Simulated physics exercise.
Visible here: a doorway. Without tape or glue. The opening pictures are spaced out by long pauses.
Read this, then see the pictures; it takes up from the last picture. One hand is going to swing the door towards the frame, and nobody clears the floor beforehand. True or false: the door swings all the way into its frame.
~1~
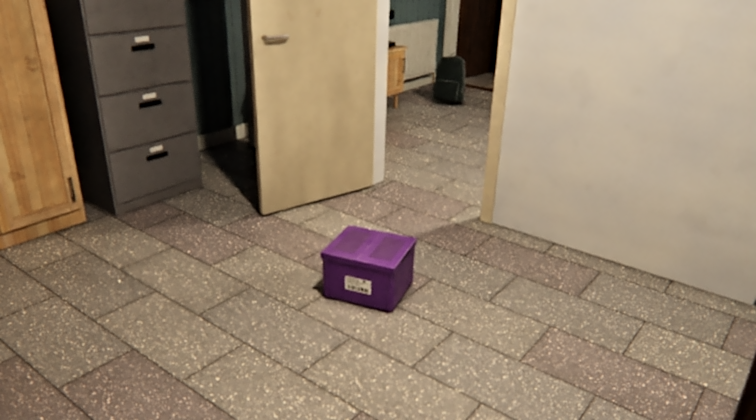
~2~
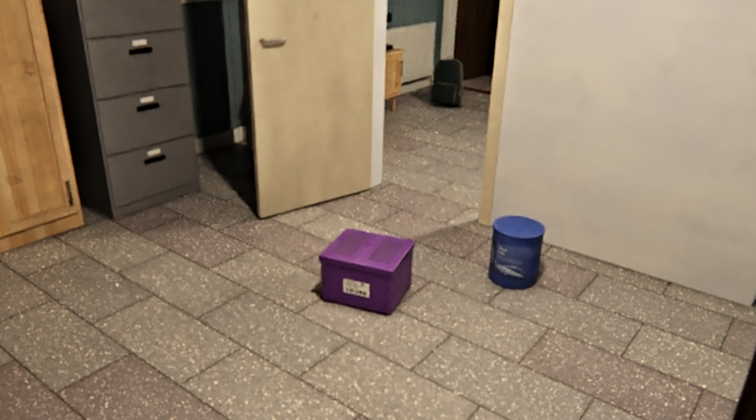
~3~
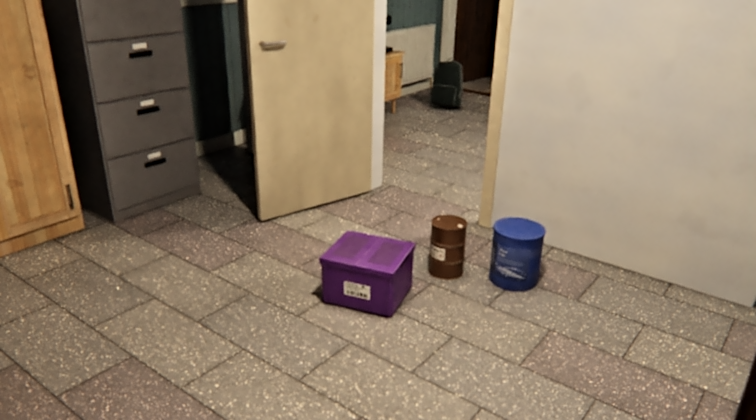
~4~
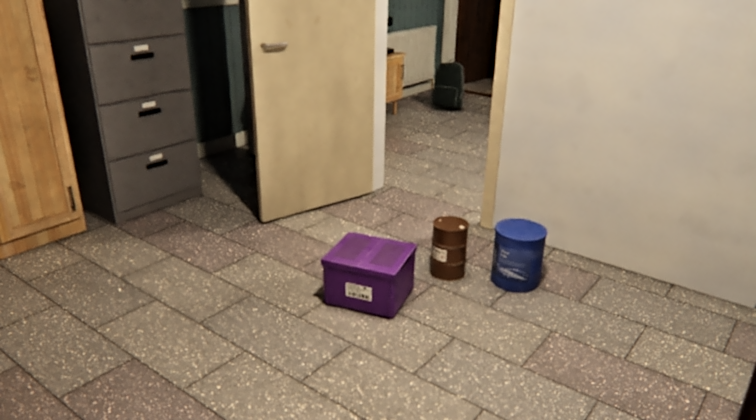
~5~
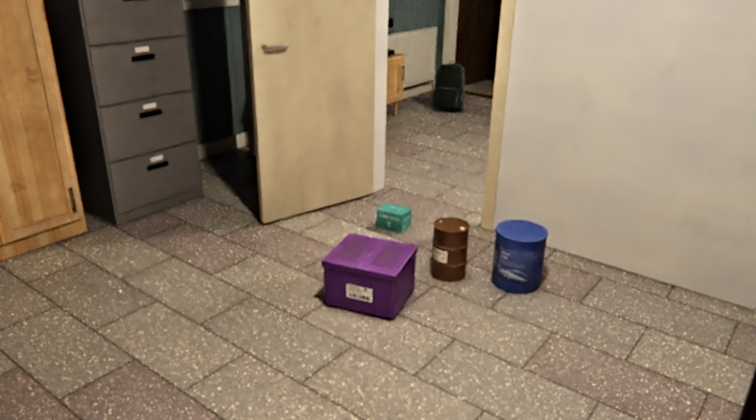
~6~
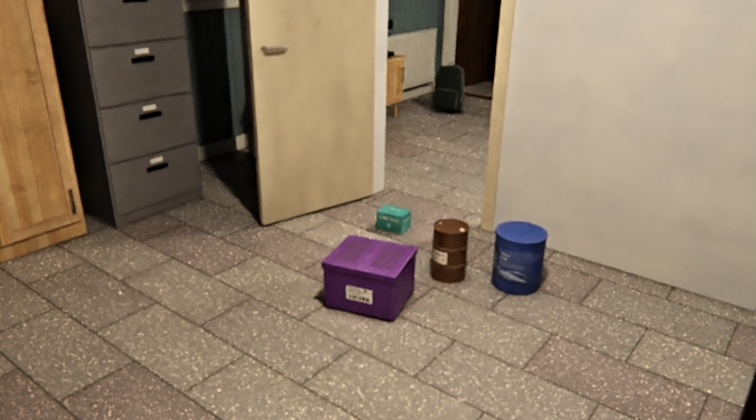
True.
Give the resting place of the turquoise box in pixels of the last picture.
It finishes at around (493, 198).
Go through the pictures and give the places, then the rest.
Door wide open and still; purple tote (370, 268), in the first picture.
Door wide open and still; purple tote (368, 271), in the second picture.
Door wide open and still; blue pail (516, 254); brown canister (447, 247), in the third picture.
Door wide open and still; purple tote (370, 274); blue pail (518, 255), in the fourth picture.
Door wide open and still; brown canister (450, 250); purple tote (371, 275), in the fifth picture.
Door wide open and still; turquoise box (394, 219); blue pail (518, 258), in the sixth picture.
Then, 0.80 s after the last picture, open by 49°.
Then, 1.10 s after the last picture, open by 17°; turquoise box slid well along near (441, 216).
Then, 1.30 s after the last picture, open by 0°; turquoise box slid well along near (471, 207).
At rest, open by 0°; moved from the start, turquoise box; the other 3 in place. Seen from the same camera at the end, turquoise box near (493, 198).
